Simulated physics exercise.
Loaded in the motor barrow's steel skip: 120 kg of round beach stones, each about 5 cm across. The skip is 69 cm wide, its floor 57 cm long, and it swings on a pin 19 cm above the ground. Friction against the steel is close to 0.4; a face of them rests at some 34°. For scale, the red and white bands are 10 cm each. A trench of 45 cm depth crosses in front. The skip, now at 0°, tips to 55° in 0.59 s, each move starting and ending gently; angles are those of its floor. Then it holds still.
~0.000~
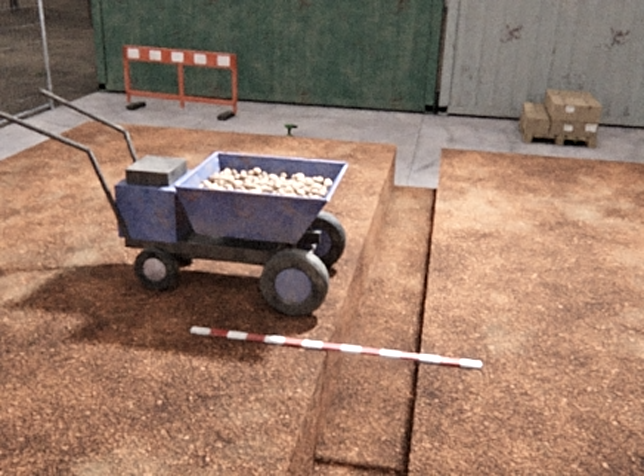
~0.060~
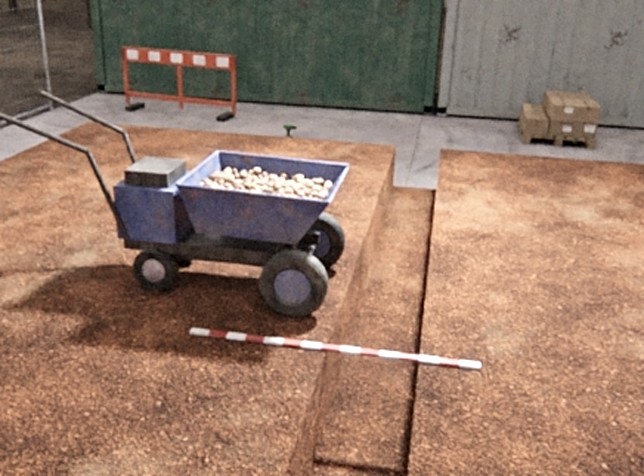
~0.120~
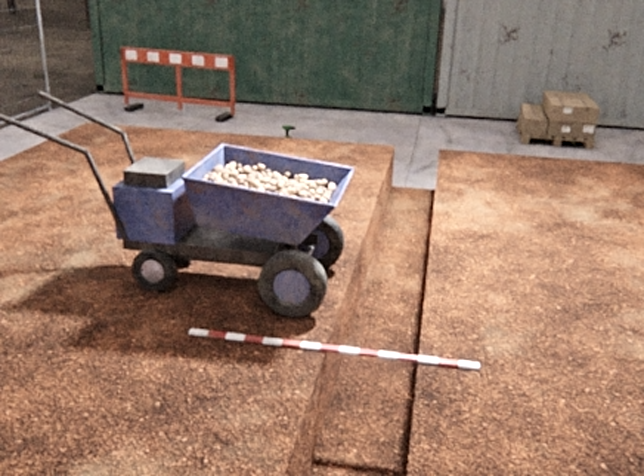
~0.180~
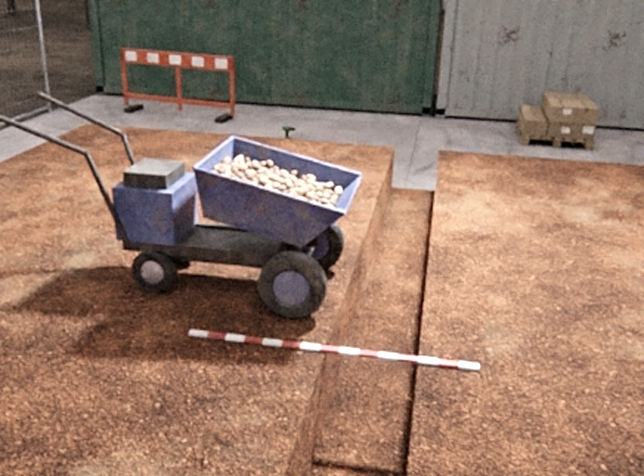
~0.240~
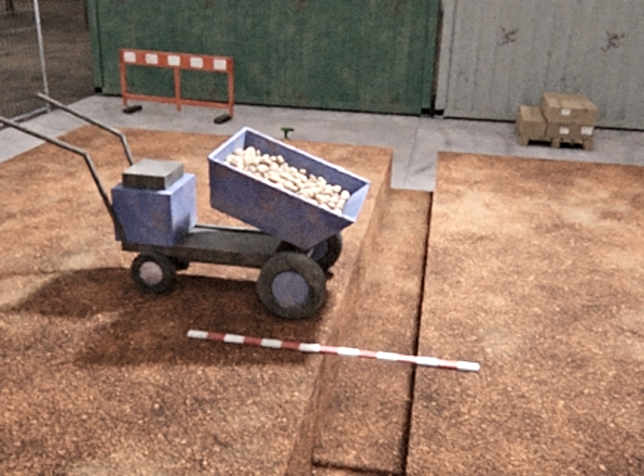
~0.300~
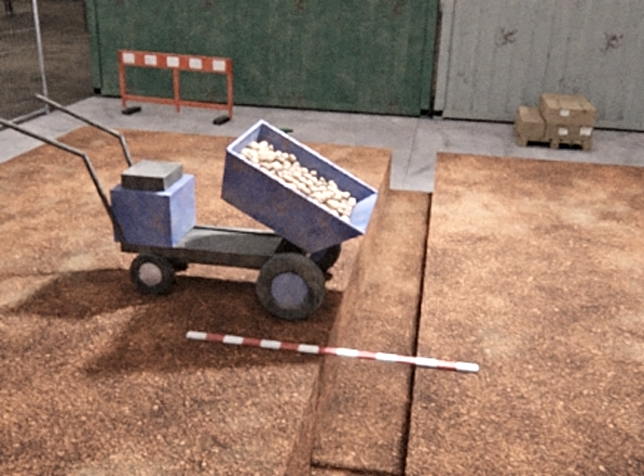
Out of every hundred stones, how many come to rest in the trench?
Close to 21 in a hundred.
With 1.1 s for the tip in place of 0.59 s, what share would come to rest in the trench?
It would be near 35 per cent.
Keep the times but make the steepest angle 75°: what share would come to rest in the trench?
In that case some 40 per cent.
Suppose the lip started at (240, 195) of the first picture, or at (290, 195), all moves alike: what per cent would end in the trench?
Near 45 per cent from the first place, 45 from the second.
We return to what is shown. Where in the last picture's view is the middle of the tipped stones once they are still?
Around (444, 308).
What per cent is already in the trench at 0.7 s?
Some 5 per cent.
After 0.4 s the floor is at 46°; 100 % in the skip; the foremost stones are at (362, 240).
After 0.7 s the floor is at 55°; 94 % in the skip, 6 % in the trench; the foremost stones are at (424, 275).
After 1.0 s the floor is at 55°; 56 % in the skip, 12 % in the trench, 32 % past the trench; the foremost stones are at (522, 325).
After 3.0 s the floor is at 55°; 43 % in the skip, 21 % in the trench, 35 % past the trench; the foremost stones are past the picture's edge.
